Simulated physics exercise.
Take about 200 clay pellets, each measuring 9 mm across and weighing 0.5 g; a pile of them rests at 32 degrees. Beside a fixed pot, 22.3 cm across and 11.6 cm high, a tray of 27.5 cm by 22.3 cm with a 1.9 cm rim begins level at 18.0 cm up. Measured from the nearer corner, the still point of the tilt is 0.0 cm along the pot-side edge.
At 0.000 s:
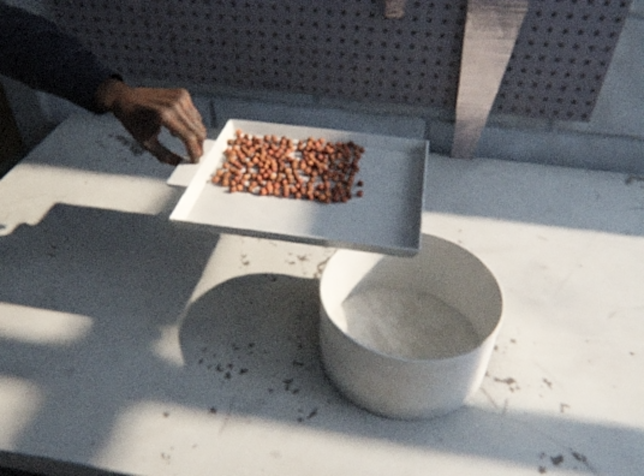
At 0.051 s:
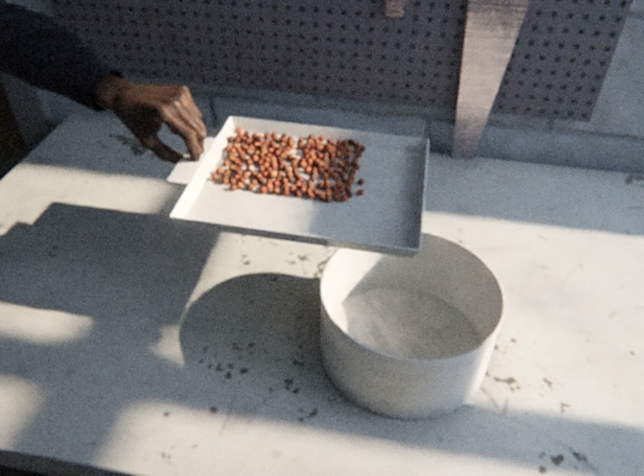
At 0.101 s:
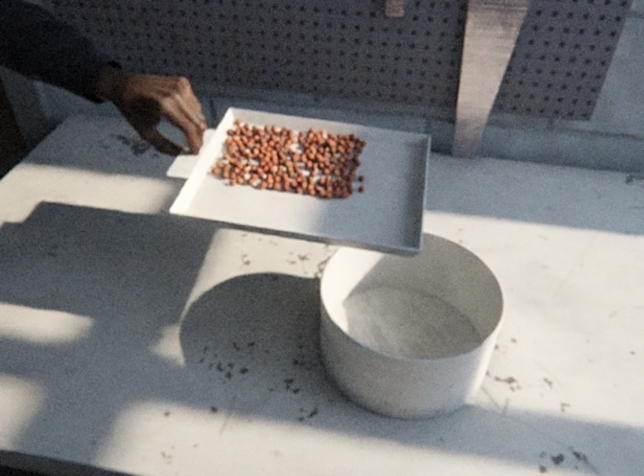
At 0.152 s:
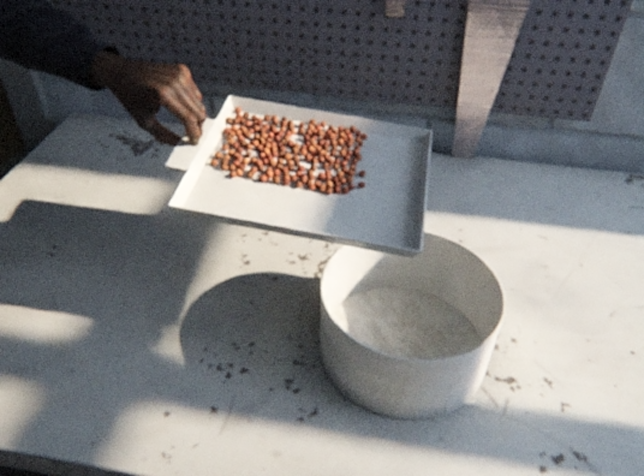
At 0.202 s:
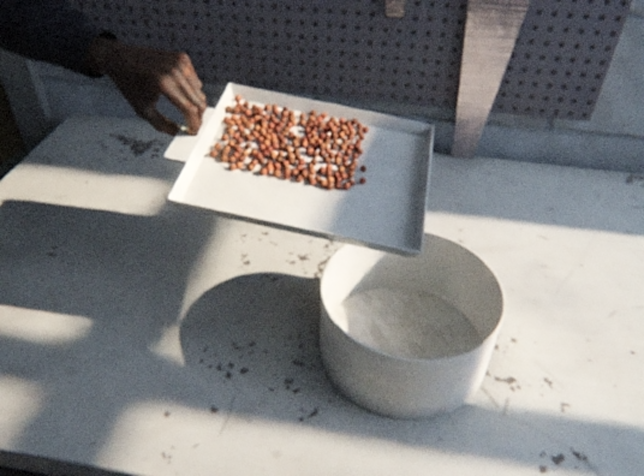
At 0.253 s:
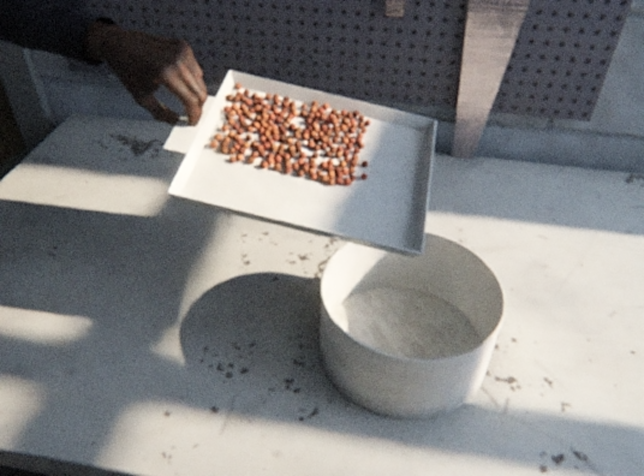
In this clip, a hand at the left grips the tab of a white tray holding reddish-brown pellets above a round white pot, and gradually raises that side so the tray slants down toward the right.
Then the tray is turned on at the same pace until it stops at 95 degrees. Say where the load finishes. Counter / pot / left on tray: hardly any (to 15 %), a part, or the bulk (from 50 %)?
Counter = hardly any, pot = the bulk, tray = hardly any.
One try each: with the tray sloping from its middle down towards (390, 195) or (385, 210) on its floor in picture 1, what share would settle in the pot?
Near 25 and 75 per cent, in that order.
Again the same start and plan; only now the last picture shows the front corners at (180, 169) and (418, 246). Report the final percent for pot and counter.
Pot 55 % / counter 45 %.
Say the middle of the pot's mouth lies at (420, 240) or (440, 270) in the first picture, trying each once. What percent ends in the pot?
Close to 0 in a hundred, then close to 75 in a hundred.
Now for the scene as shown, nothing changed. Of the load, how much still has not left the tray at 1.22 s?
Some 40 per cent of the load.
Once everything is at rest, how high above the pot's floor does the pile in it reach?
It gets to about 2.5 cm.
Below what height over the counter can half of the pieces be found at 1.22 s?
Some 2 cm above the counter.
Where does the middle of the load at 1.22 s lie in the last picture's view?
Close to pixel (415, 361).
After 0.84 s, tilt 52 degrees; the tray holds 85 %, the pot 0 %.
After 1.22 s, tilt 77 degrees; the tray holds 40 %, the pot 55 %.
After 1.70 s, tilt 95 degrees; the tray holds 0 %, the pot 100 %.
In the end, at 2.4 s, counter 0 %, pot 100 %, tray 0 %.
